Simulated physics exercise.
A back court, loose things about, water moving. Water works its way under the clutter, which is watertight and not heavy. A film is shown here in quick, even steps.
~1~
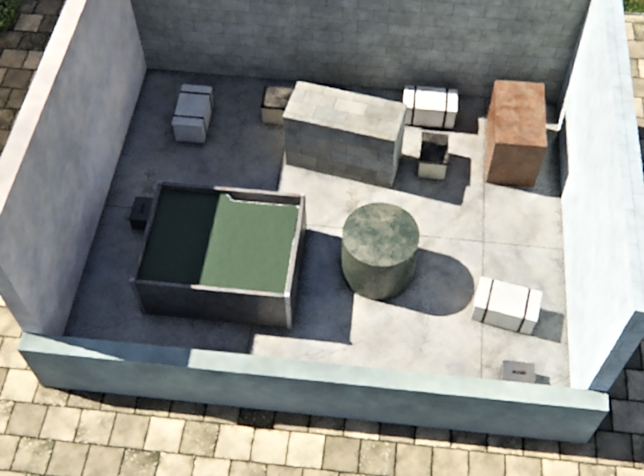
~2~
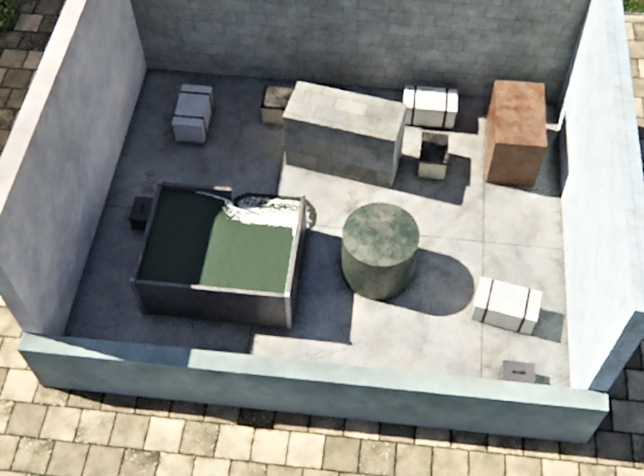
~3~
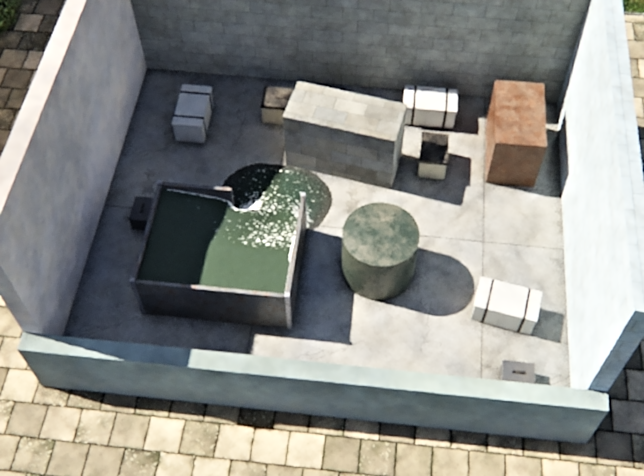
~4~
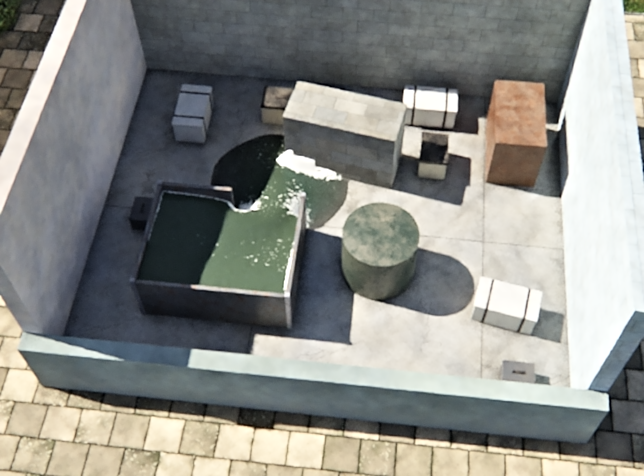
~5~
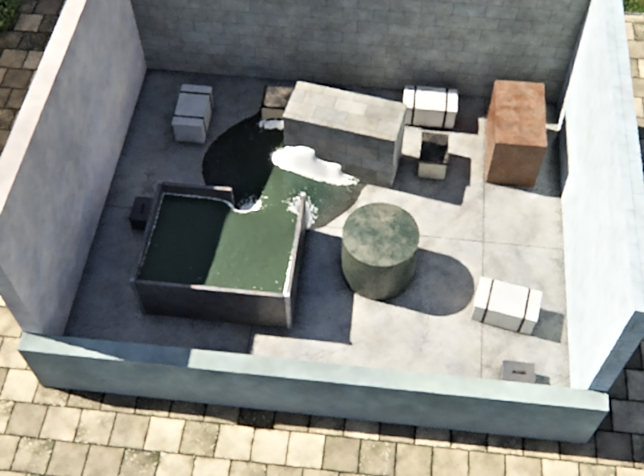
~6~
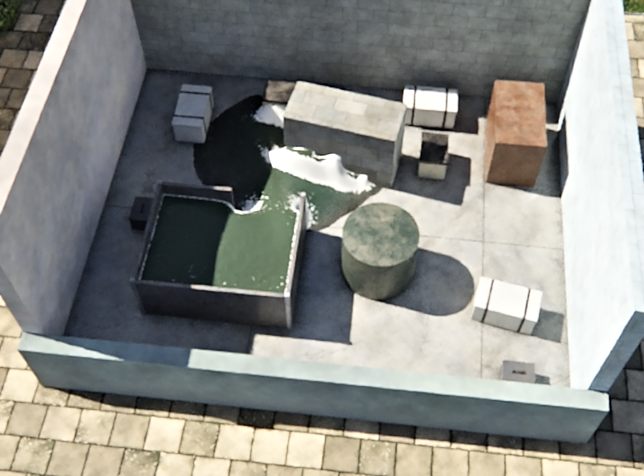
A large open tank of green water poured through a gap in its back edge, and the water spread over the courtyard floor, foaming white against the long concrete block while most objects stayed put.
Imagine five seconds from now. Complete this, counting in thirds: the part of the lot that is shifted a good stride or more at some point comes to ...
It comes to at least two thirds.
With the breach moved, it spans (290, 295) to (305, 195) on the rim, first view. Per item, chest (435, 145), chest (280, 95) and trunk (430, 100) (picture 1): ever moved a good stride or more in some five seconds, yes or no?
Outcome by item - displaced that far / short of that distance / short of that distance.
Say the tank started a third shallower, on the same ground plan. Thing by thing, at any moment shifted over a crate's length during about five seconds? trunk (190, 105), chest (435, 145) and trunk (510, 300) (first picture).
In the order you named them: Went past the threshold, stayed within the threshold, stayed within the threshold.
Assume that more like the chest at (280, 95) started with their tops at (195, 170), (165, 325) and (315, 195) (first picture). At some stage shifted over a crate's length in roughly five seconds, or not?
Okay, in order the twins go nowhere much, nowhere much, a long way.
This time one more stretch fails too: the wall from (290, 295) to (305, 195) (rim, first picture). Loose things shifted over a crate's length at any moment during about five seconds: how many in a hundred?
Estimate: Some 40 per cent.
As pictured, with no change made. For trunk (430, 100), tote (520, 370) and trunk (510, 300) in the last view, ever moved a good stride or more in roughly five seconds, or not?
Per the list: First remained close, second traveled a good way, third traveled a good way.
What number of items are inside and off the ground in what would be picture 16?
By my reckoning the number comes out at 2.
A moment on, 1 of 8 are well off their spots; 0 afloat.
Next, 2 of 8 are well off their spots; 2 afloat.
Later, 4 of 8 are well off their spots; 1 afloat.
In the end, 6 of 8 are well off their spots, and 6 have been at some point; 2 afloat.
